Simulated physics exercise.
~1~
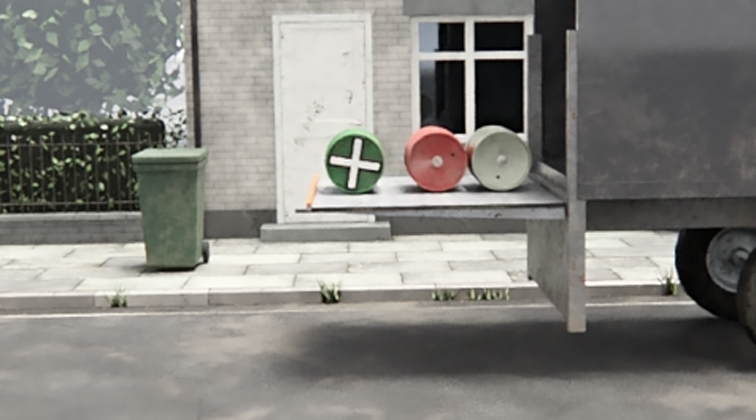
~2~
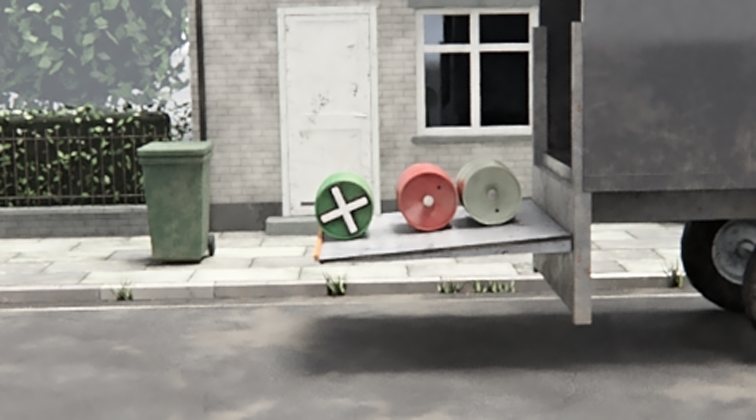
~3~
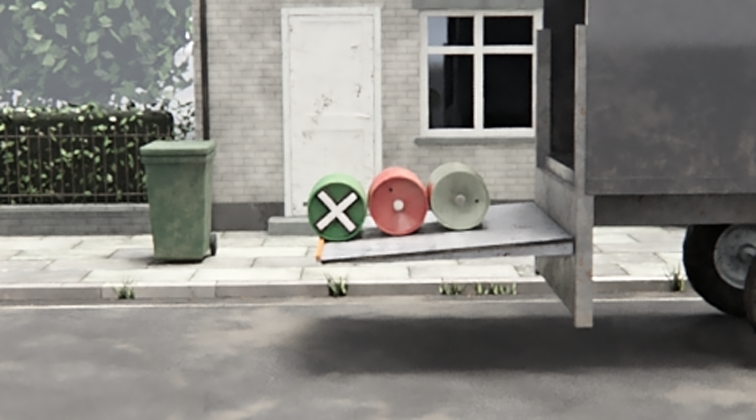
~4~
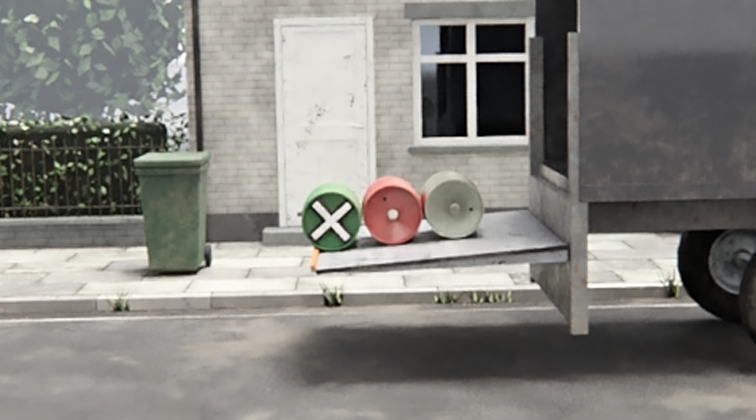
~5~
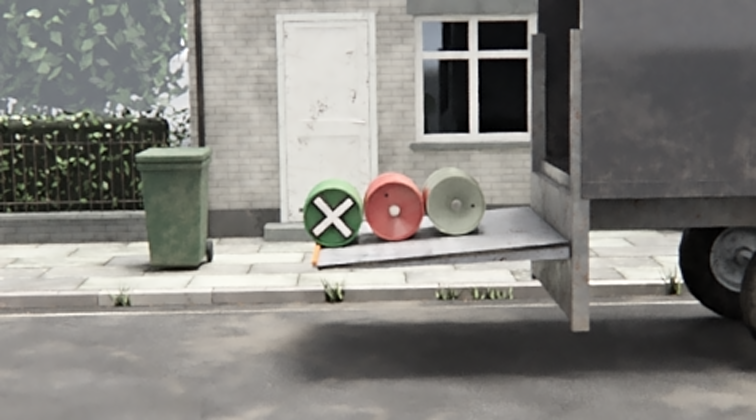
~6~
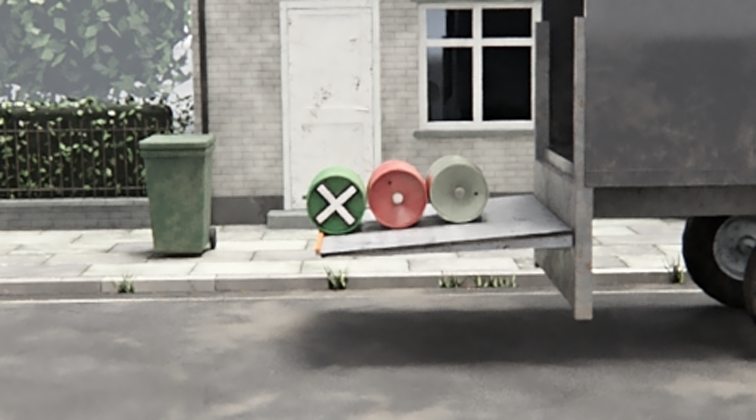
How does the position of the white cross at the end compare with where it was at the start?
At the end the white cross is lower and slightly further left than it was at the start.
